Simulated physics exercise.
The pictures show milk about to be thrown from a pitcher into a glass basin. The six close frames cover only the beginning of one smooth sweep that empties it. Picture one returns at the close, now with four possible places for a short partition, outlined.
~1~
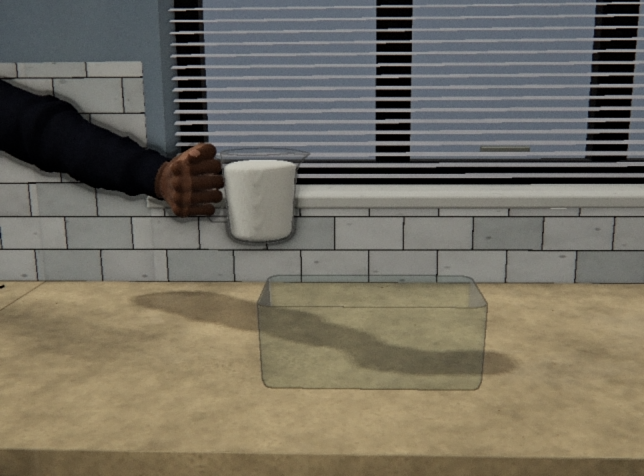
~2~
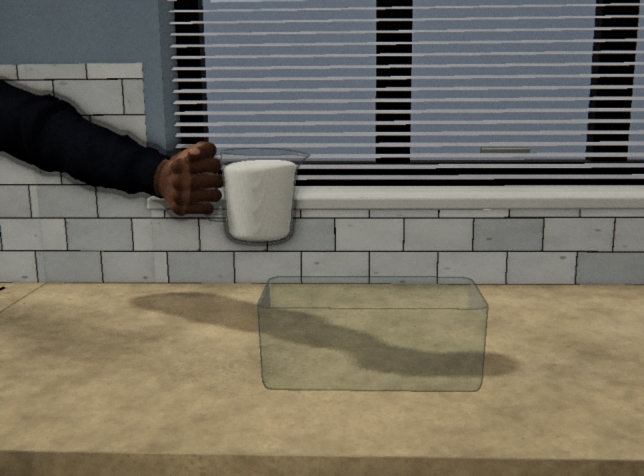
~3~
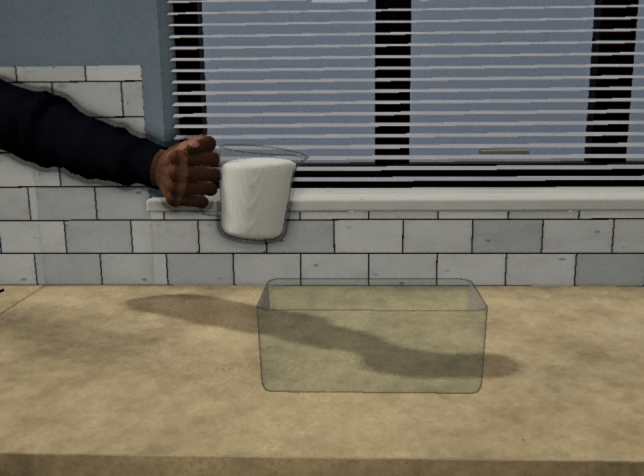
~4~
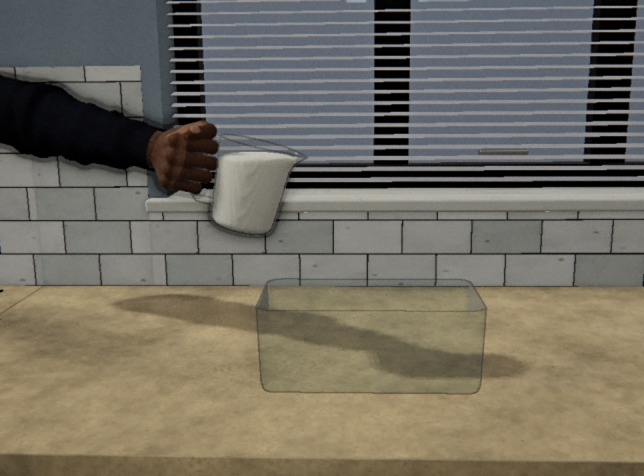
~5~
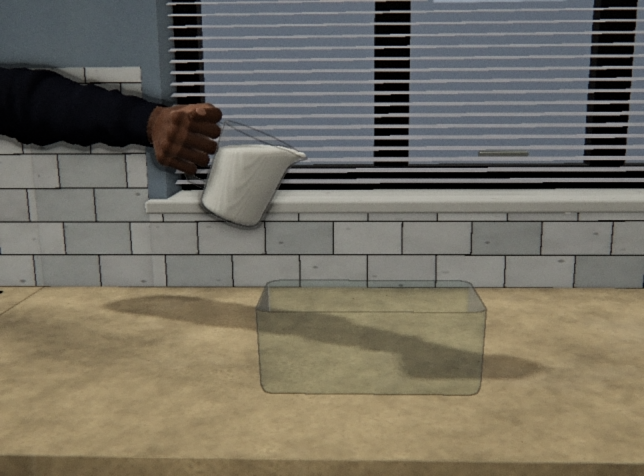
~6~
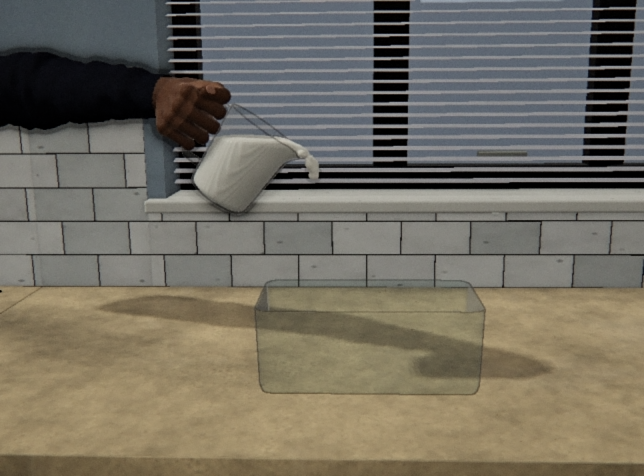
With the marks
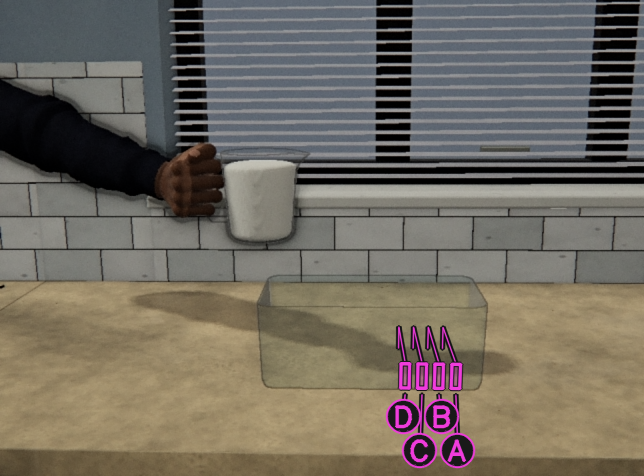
On a kitchen counter, a hand raising and tilting a pitcher of milk rightward above a glass basin, milk slipping over the lip.
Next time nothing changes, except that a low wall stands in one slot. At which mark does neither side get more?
Position D.
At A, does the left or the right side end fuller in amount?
More ends on the left.
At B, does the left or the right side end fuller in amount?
The left one.
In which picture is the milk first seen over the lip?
Picture 6.
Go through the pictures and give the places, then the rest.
The first picture shows upright, lip at (309, 153); basin from (262, 386) to (482, 388); nothing has left yet.
The second picture shows upright, lip at (309, 155); nothing has left yet.
The third picture shows tipped about 6°, lip at (308, 157); nothing has left yet.
The fourth picture shows tipped about 14°, lip at (307, 157); nothing has left yet.
The fifth picture shows tipped about 24°, lip at (307, 158); nothing has left yet.
The sixth picture shows tipped about 36°, lip at (305, 158); milk is over the lip, down to (316, 177).
In magenta, A at (455, 394); B at (438, 394); C at (422, 394); D at (405, 394).
Choosing A, about 84 % ends left of the wall and 11 % right of it; 4 % is lost outside.
Choosing B, about 85 % ends left of the wall and 9 % right of it; 6 % is lost outside.
Choosing C, about 82 % ends left of the wall and 14 % right of it; 5 % is lost outside.
Choosing D, about 50 % ends left of the wall and 46 % right of it; 5 % is lost outside.
